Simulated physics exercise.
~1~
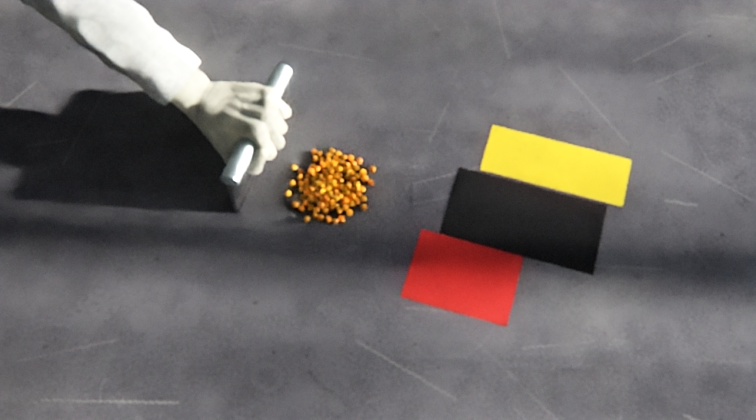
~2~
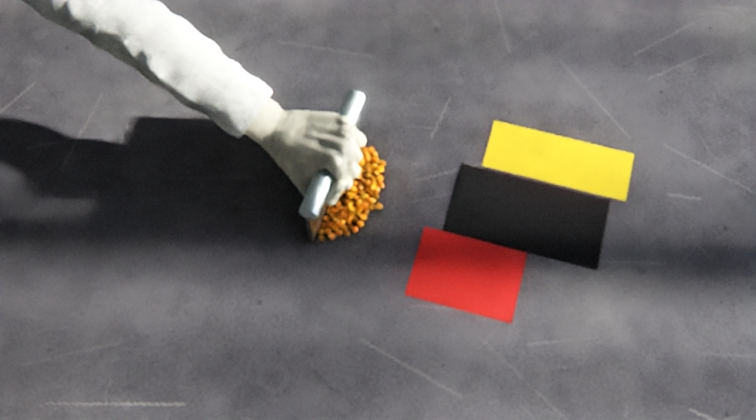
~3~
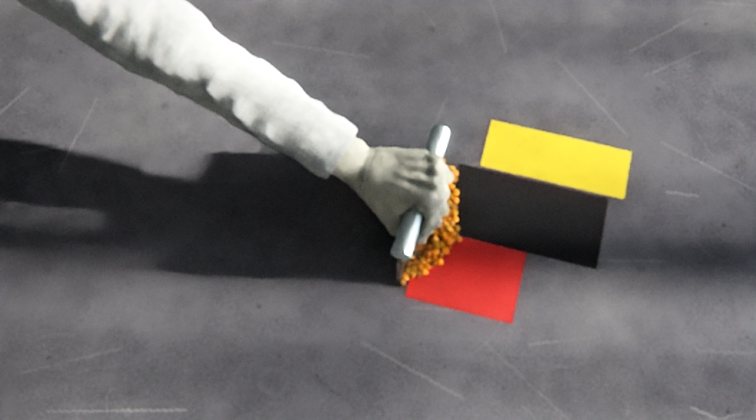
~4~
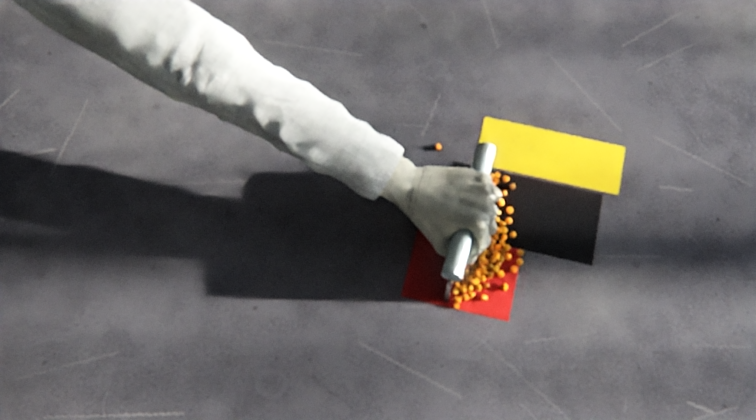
At first, a pale hand in a white sleeve holds a scraper to the left of a small round heap of orange kernels on a grey surface, with red, black and yellow mats lying further right. The hand pushes the scraper rightward and slightly downward until it meets the heap and presses it into a narrower band. It then carries the kernels to the left edges of the red and black mats. As the push continues, the kernels spread loosely over both mats, while one stray is left behind above the hand. It ends with the yellow mat still clear.
